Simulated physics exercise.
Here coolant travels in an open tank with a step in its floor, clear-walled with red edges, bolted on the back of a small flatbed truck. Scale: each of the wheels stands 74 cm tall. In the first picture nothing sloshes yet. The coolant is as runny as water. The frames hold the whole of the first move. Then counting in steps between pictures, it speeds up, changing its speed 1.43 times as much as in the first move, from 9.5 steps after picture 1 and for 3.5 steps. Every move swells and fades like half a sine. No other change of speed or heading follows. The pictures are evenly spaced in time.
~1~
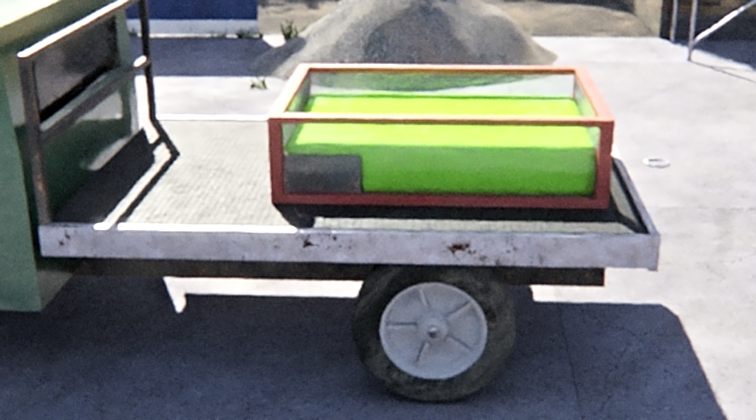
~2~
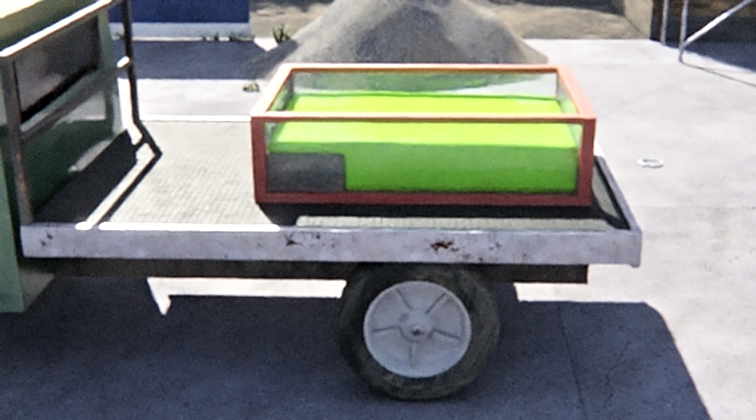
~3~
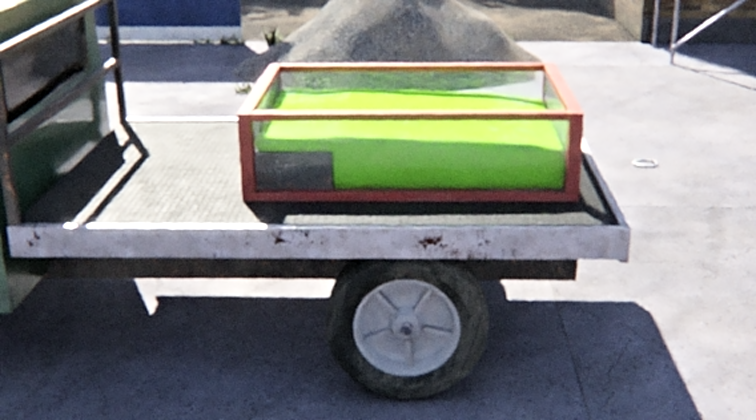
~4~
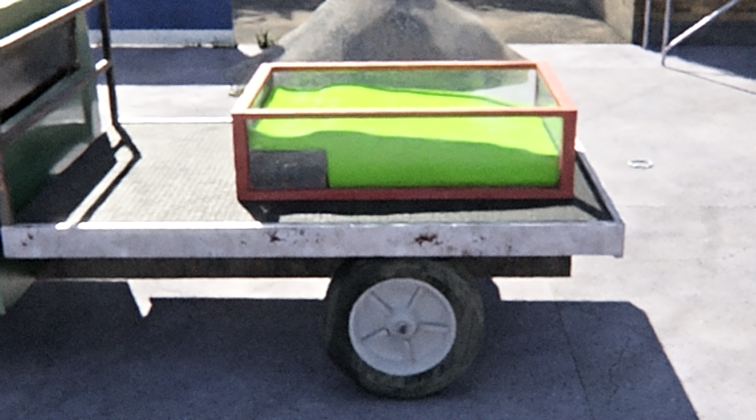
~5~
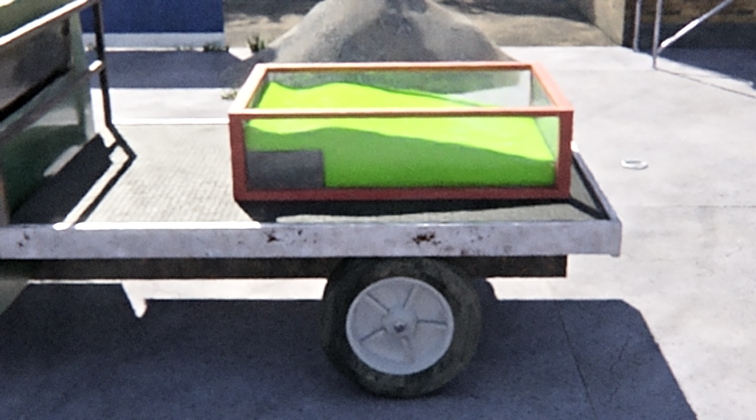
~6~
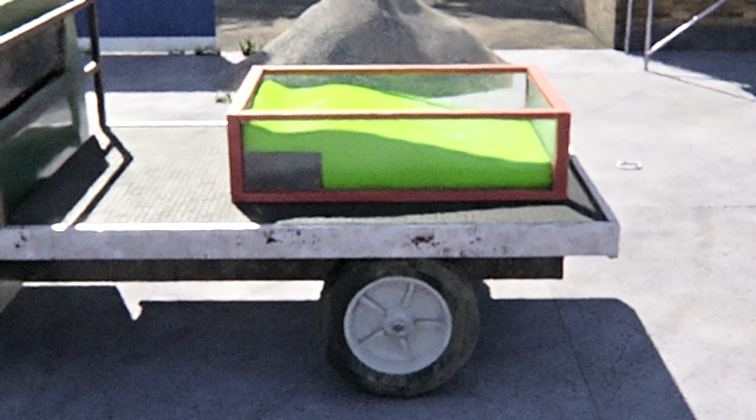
We see a flatbed truck carrying a clear-walled, red-edged tank of bright green liquid roll left past a grey mound, slowing as it goes, while the nearly level liquid gradually climbs at the left end and sinks at the right.
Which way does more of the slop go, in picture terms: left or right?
The right end lets out more.
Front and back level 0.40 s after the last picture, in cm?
Front 38 cm, back 18 cm.
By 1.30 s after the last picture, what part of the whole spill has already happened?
Some 70 per cent by then.
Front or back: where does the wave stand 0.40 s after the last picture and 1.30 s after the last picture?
Towards the front, then the back.
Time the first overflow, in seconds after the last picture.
Around 1.2 s.
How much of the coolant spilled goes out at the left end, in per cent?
About 0 per cent.
Another 0.40 s on from the last picture, it stands 18 cm high behind and 38 cm in front; all of it is still inside.
Another 0.80 s on from the last picture, it stands 44 cm high behind and 22 cm in front; all of it is still inside.
Another 1.30 s on from the last picture, it stands 37 cm high behind and 20 cm in front; 2 per cent has gone over the right end.
Another 3.78 s on from the last picture, 2 per cent has gone over the right end, a little elsewhere; the left end has passed 0 per cent and the right end 2.
